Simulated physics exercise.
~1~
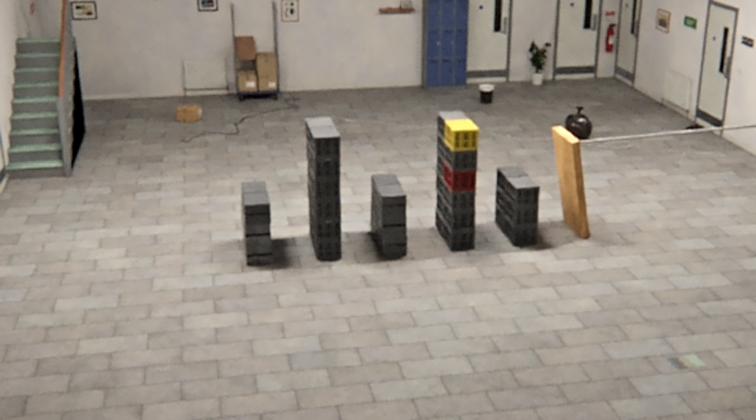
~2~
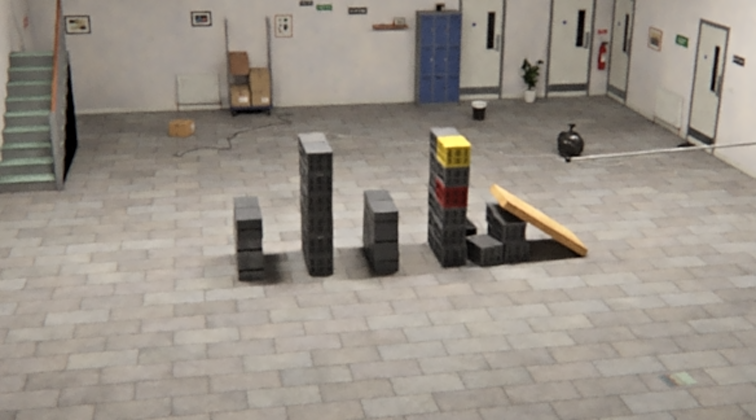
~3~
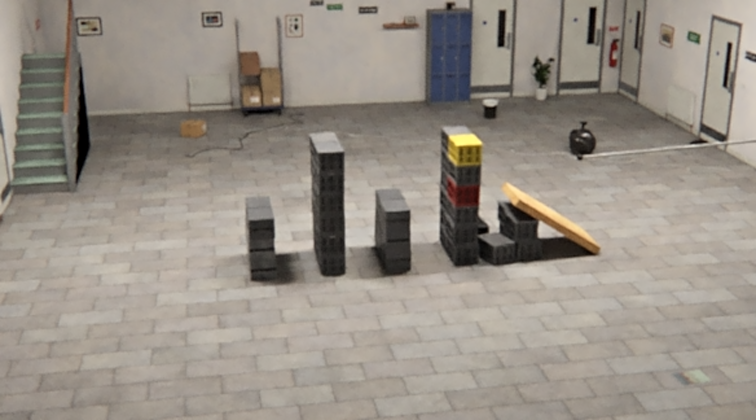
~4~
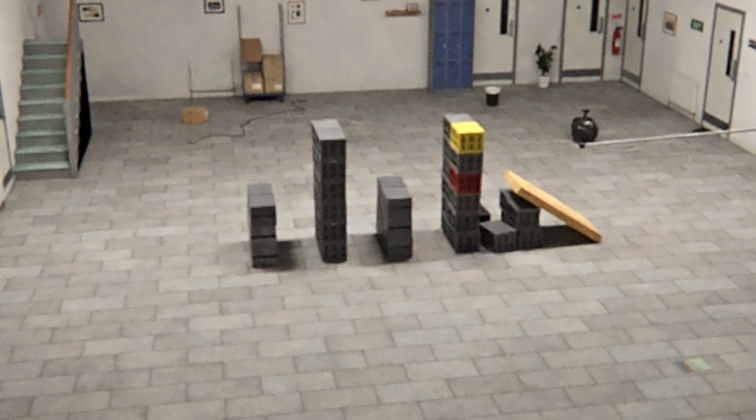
In a wide hallway with a tiled floor, an upright wooden board tipped left onto the nearest short stack of dark crates, knocking its top loose, and came to rest slanted against it, while the taller stacks, including the one with red and yellow crates, stayed standing.
